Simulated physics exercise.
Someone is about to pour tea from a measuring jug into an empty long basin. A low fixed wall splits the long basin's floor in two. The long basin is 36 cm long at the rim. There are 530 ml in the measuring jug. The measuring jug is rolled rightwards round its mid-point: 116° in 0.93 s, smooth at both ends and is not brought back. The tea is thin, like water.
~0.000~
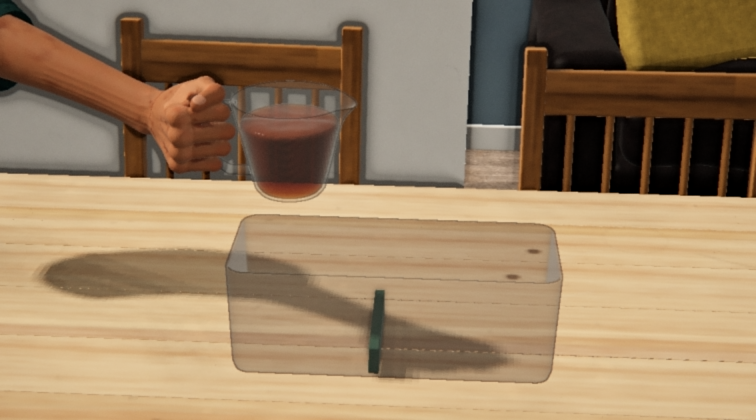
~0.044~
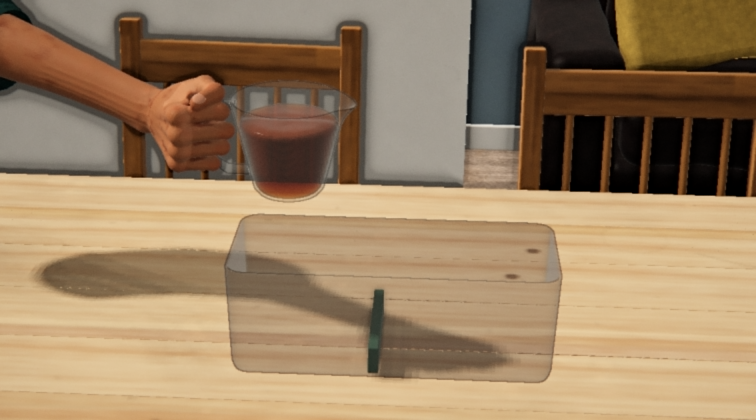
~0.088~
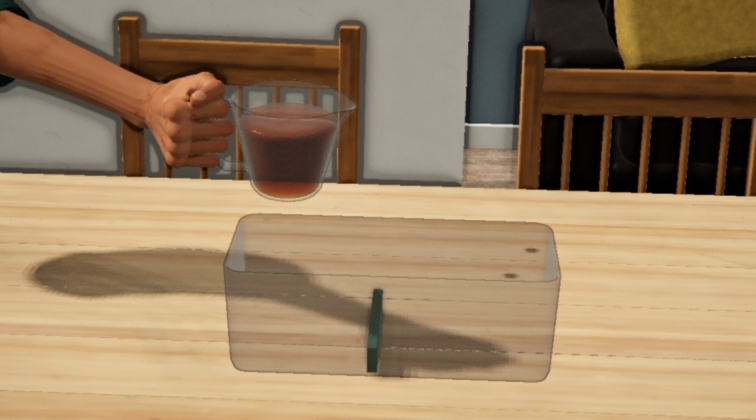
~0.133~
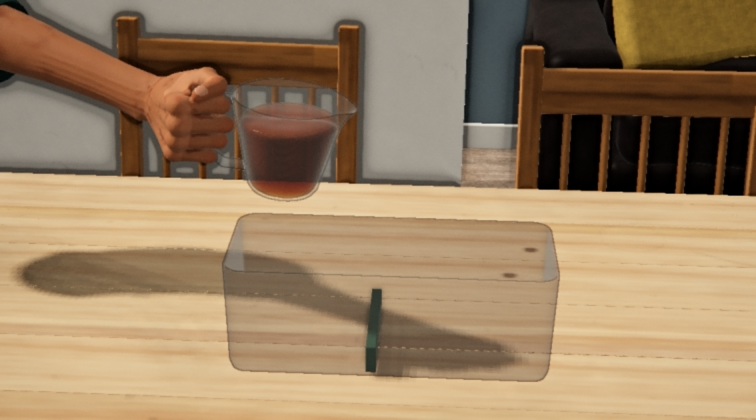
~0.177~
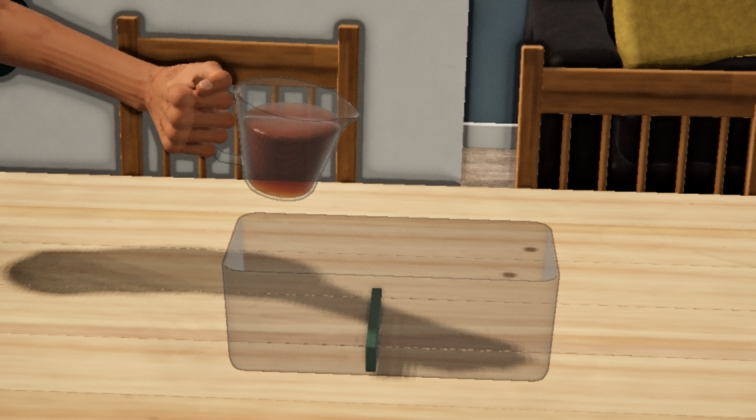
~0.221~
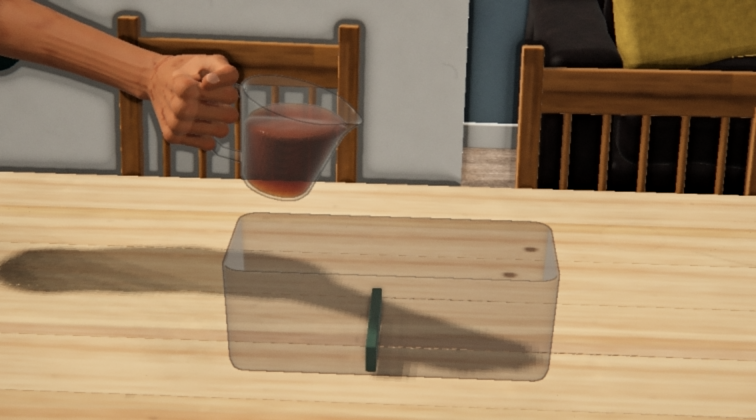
A hand held a clear jug of dark red tea above an empty, see-through long basin on a wooden table, then slowly tilted the jug slightly to the right.
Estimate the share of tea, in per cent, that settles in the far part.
Roughly 76 per cent is past the wall.
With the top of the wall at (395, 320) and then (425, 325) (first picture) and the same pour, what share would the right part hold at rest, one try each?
First 60, then 15 per cent.
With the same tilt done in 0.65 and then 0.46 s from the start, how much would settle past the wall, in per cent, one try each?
In turn about 65 and 50 per cent.
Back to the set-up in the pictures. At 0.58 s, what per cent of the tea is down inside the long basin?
About 16 per cent.
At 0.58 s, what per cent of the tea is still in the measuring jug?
About 58 per cent.
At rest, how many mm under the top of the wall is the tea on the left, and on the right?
Some 28 mm on the left and 18 mm on the right.
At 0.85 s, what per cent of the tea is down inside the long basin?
About 92 per cent.
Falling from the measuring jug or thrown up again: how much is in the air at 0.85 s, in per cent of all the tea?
About 4 per cent.
By 0.58 s the tilt is 81° and 58 per cent is still to pour, 0 is left of the wall and 16 right of it.
By 0.85 s the tilt is 114° and 3 per cent is still to pour, 18 is left of the wall and 74 right of it.
By 1.13 s the tilt is 116° and 0 per cent is still to pour, 23 is left of the wall and 76 right of it.
By 1.43 s the tilt is 116° and 0 per cent is still to pour, 23 is left of the wall and 77 right of it.
At rest 23 per cent lies left of the wall, 76 right of it and 1 outside.
